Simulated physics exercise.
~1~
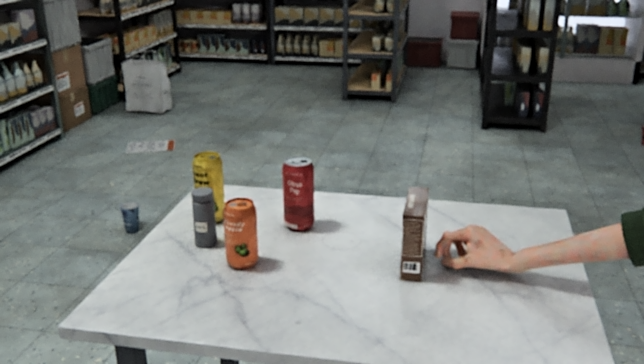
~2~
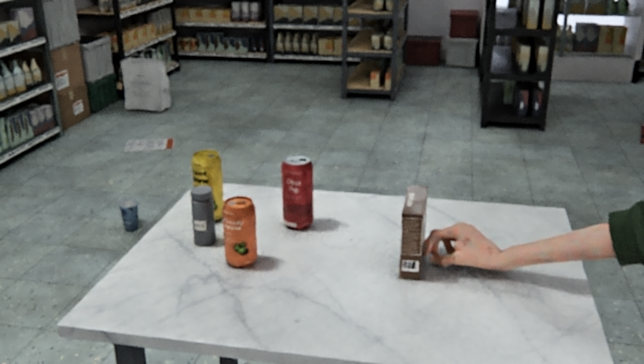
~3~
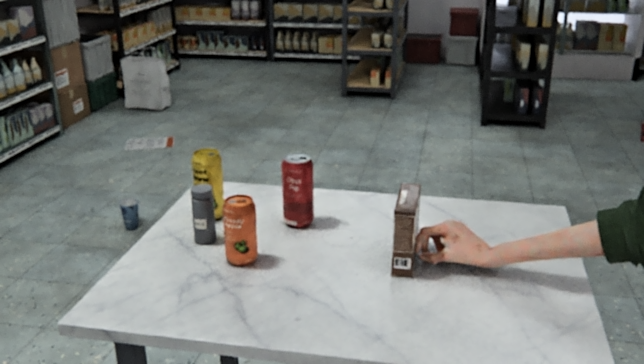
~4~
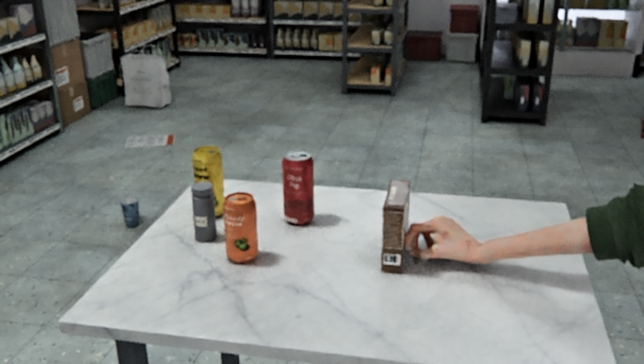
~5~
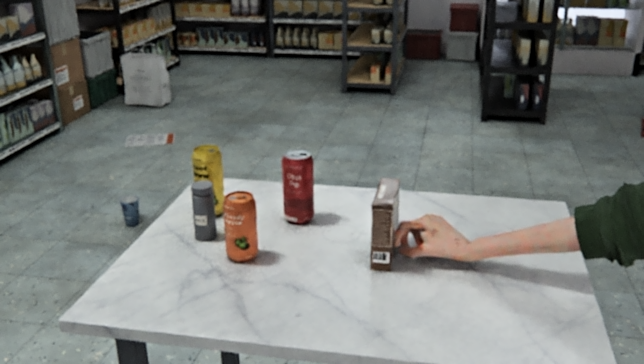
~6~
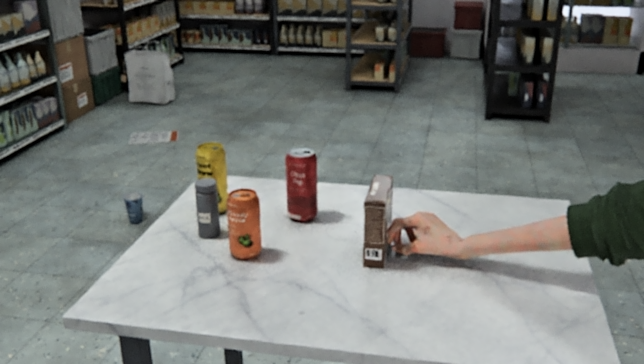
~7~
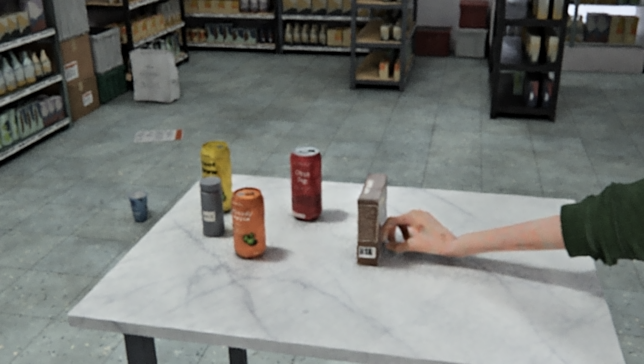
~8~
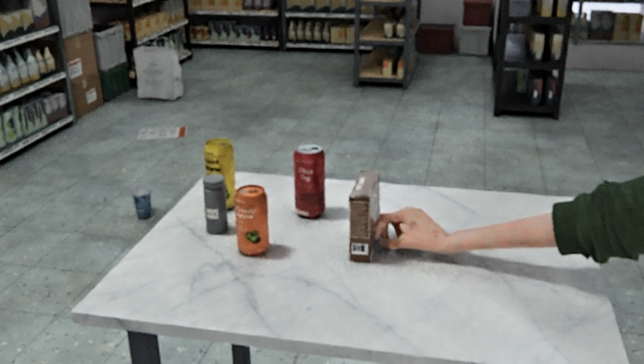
A small brown packet standing on a marble-topped table was slowly pushed a short way left by a hand reaching in from the right, while the red, orange and yellow cans and a grey shaker stayed put, and it ended still upright.
